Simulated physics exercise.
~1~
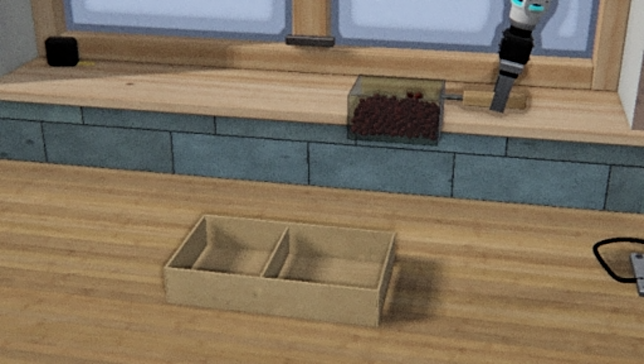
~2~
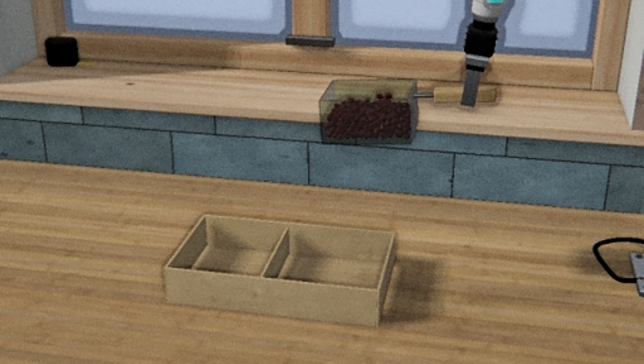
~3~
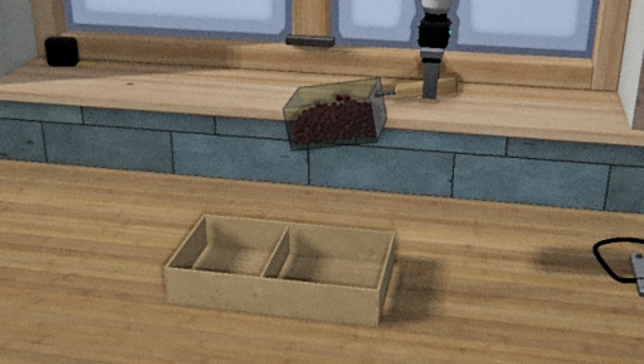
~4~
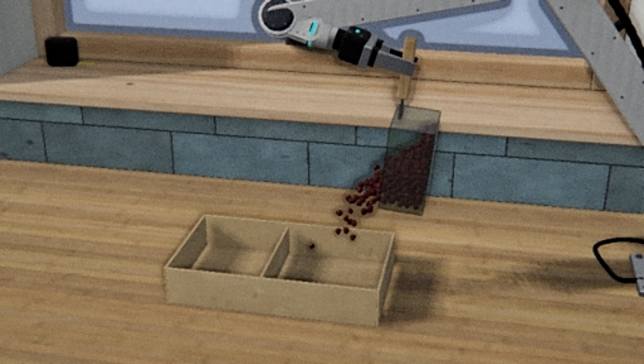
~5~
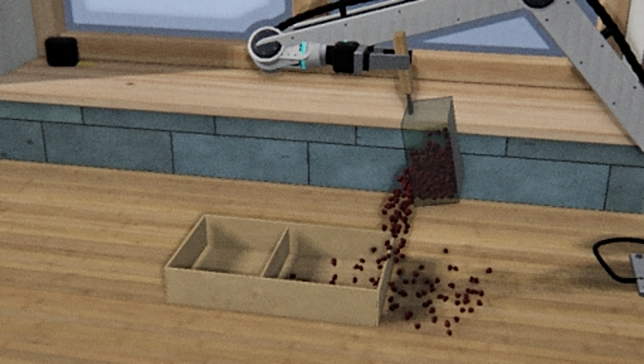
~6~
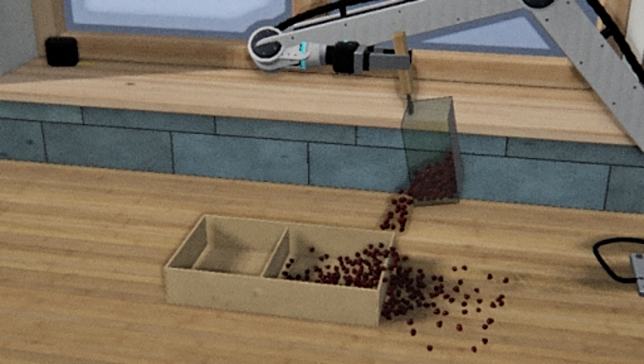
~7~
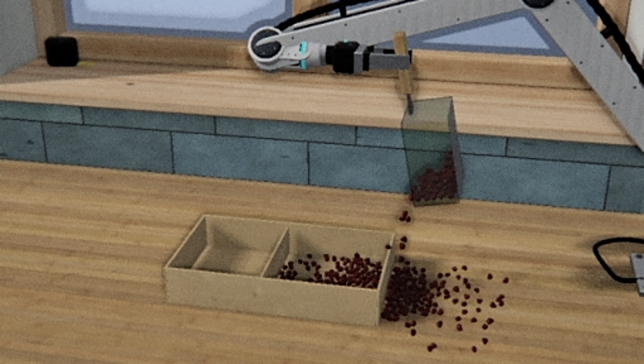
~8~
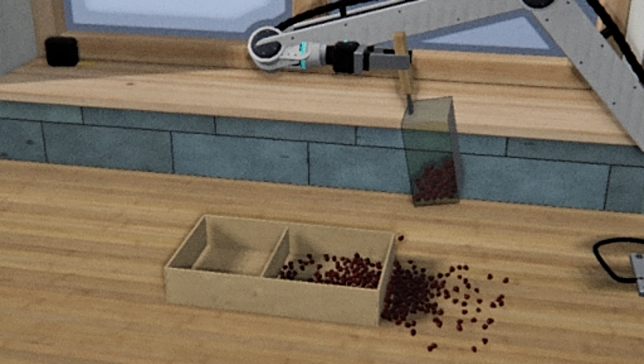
A clear box of dark red beans, held by its handle in a robot arm's gripper, hangs near a pale wooden window ledge with blue-grey tiles, seen from slightly above across a wooden table. Below it on the table sits a tan open crate split into two parts. The arm carries the box left, then swings it back right and tips it steeply. Beans pour into the crate's right part, while many spill over its right edge and scatter across the table. The stream thins and stops, leaving some beans in the tilted box and the left part empty.
